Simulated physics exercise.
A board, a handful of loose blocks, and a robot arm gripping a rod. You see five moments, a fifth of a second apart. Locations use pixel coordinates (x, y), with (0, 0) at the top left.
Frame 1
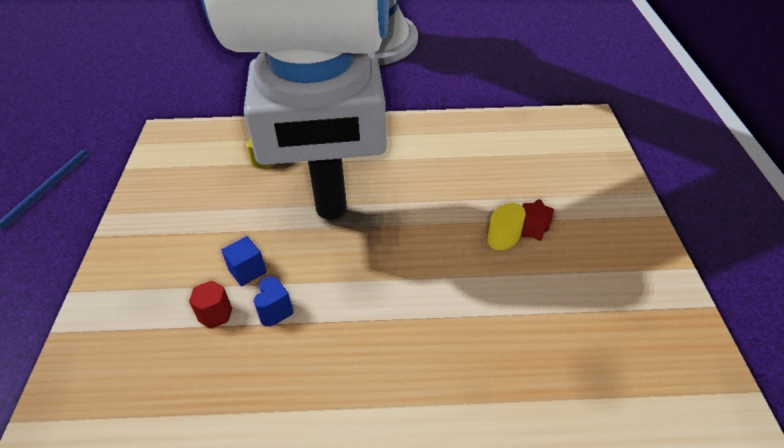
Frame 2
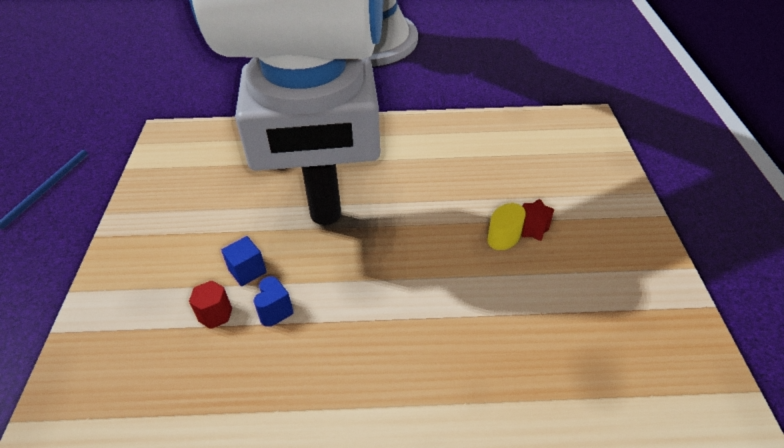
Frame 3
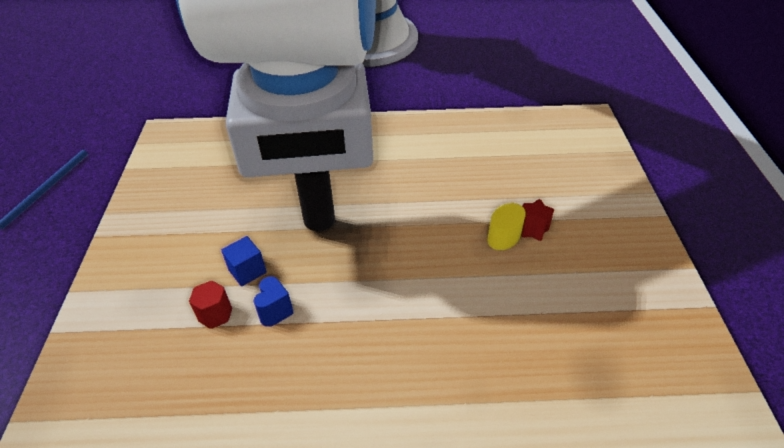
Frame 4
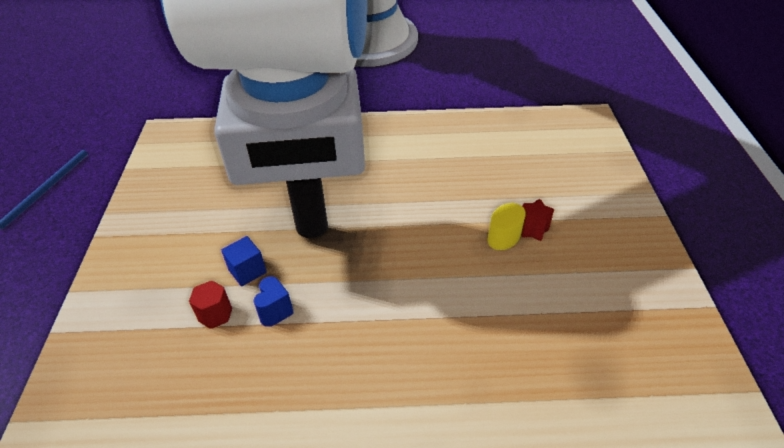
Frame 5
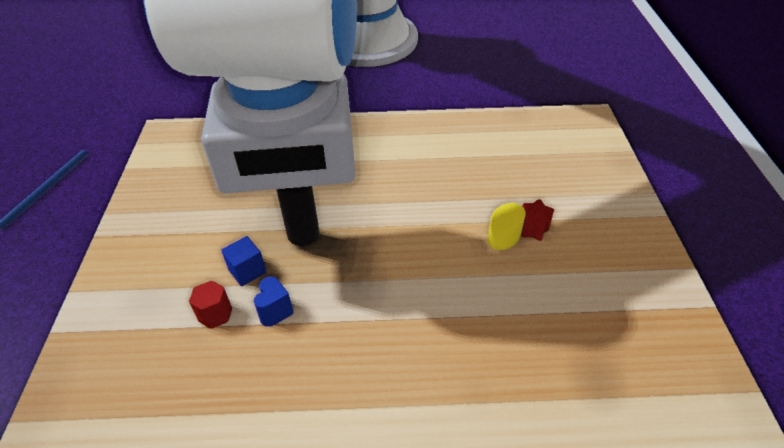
In the video, a robot arm holding a black rod moves slowly down and to the left over a wooden board, nearing a cluster of blue and red blocks, while the yellow and red blocks on the right stay still.
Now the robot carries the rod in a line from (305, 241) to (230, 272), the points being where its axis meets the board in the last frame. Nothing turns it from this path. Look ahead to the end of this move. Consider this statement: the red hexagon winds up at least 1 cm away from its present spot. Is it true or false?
The statement is true.
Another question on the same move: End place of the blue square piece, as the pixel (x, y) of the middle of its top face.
The middle of its upper face will lie at (199, 275).
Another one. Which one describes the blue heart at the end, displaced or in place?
It is still on its spot.
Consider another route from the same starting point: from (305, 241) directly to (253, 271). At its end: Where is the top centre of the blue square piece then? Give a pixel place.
The centre of its top will be at (214, 262).
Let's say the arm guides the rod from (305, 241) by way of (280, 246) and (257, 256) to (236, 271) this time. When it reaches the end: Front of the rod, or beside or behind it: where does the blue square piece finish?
By then it is in front of the rod.
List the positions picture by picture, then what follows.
In the first frame, lower end of the rod at (332, 209), tops of blocks, red hexagon at (207, 294), blue square piece at (241, 250), blue heart at (270, 291).
In the second frame, rod at (326, 214), blocks as before.
In the third frame, rod at (320, 220), blocks as before.
In the fourth frame, rod at (312, 227), blocks as before.
In the fifth frame, rod at (303, 234), red hexagon at (207, 294), blue square piece at (241, 250), blue heart at (270, 291).
What follows on the original path. Halfway along, rod at (266, 250); blue square piece at (235, 253).
At the end, rod at (228, 265); red hexagon at (200, 304), turned 20° anticlockwise; blue square piece at (199, 275), turned 35° anticlockwise; blue heart not moved.
